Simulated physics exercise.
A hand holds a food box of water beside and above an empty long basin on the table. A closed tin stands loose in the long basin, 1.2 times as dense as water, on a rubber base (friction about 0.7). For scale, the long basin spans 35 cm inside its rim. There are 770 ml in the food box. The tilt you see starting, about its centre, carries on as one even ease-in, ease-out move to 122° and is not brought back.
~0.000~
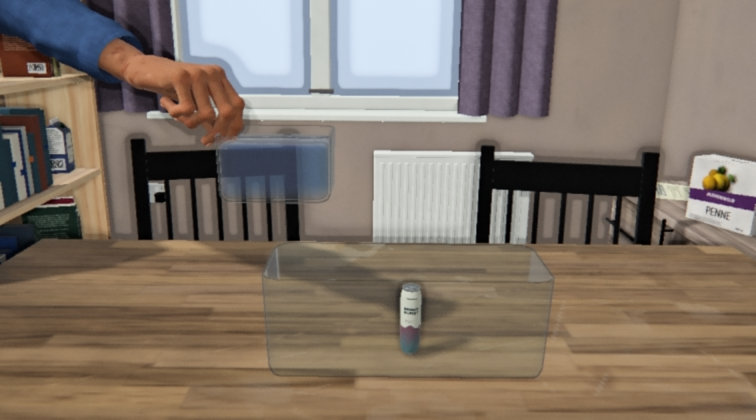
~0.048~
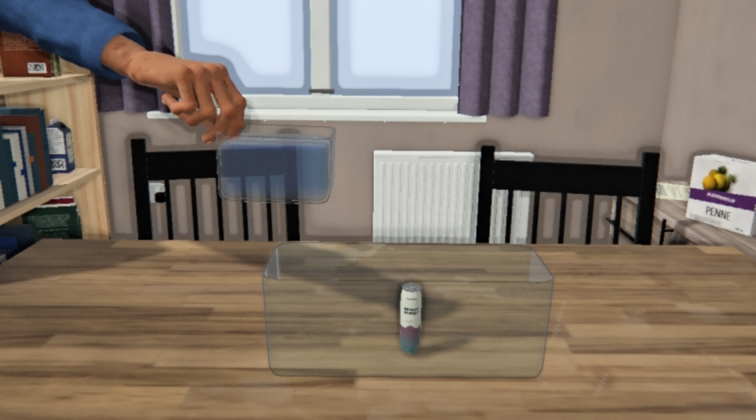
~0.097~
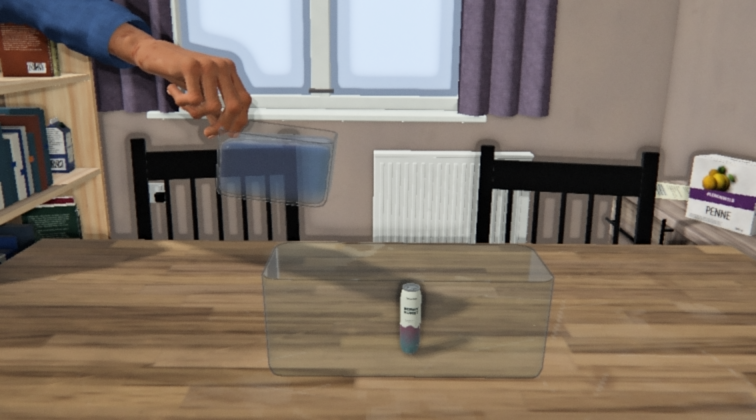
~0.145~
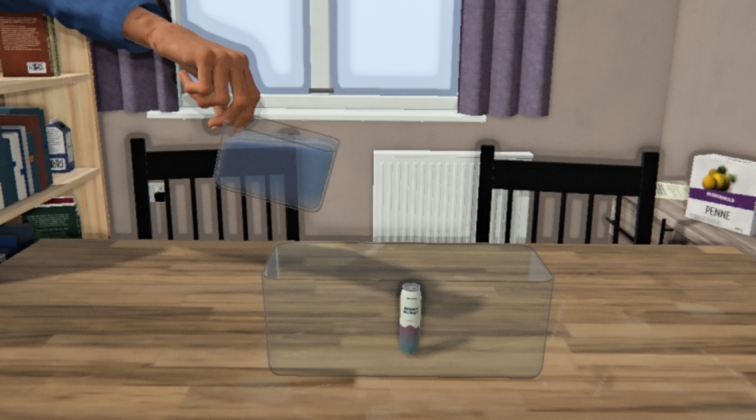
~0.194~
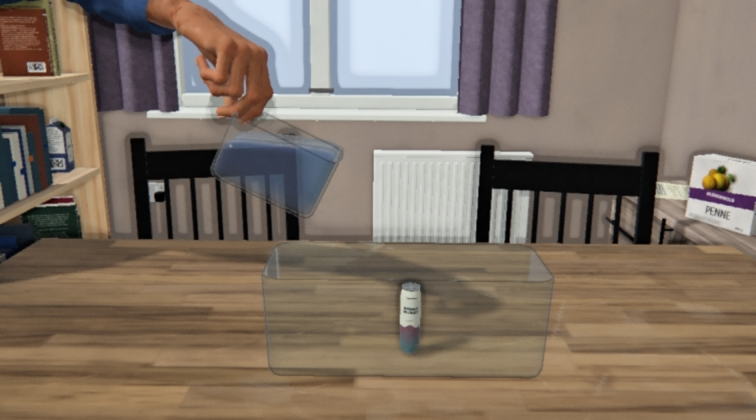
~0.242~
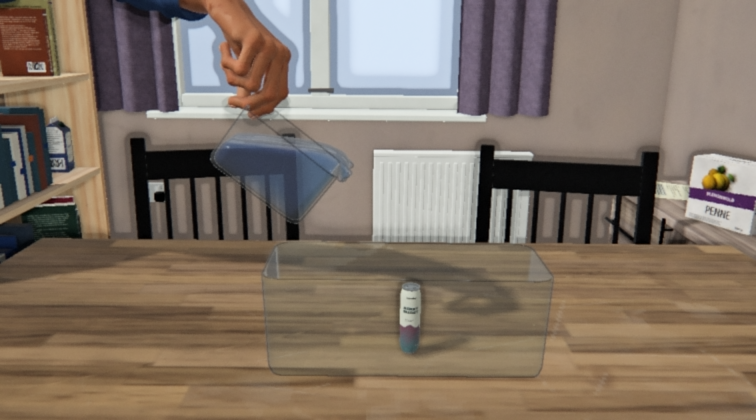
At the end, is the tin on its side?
It goes over.
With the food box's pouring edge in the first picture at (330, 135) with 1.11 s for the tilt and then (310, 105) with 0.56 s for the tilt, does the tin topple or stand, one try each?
First it goes over; then it topples.
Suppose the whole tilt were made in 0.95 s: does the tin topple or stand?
Then it topples.
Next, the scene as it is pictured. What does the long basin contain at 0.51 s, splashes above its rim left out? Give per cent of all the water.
Some 52 per cent.
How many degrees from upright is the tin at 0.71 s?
It is at some 30°.
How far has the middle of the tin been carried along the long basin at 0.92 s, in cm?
About 8 cm.
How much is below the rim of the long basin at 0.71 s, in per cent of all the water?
Some 96 per cent.
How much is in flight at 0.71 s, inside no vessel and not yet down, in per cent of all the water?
Near 3 in a hundred.
By 0.51 s the tilt is 110° and 15 per cent is still to pour; the tin stands where it began.
By 0.71 s the tilt is 122° and 1 per cent is still to pour; the tin leans 30°.
By 0.92 s the tilt is 122° and 0 per cent is still to pour; the tin lies on its side.
By 1.14 s the tilt is 122° and 0 per cent is still to pour; the tin lies on its side.
At rest the tin lies on its side.
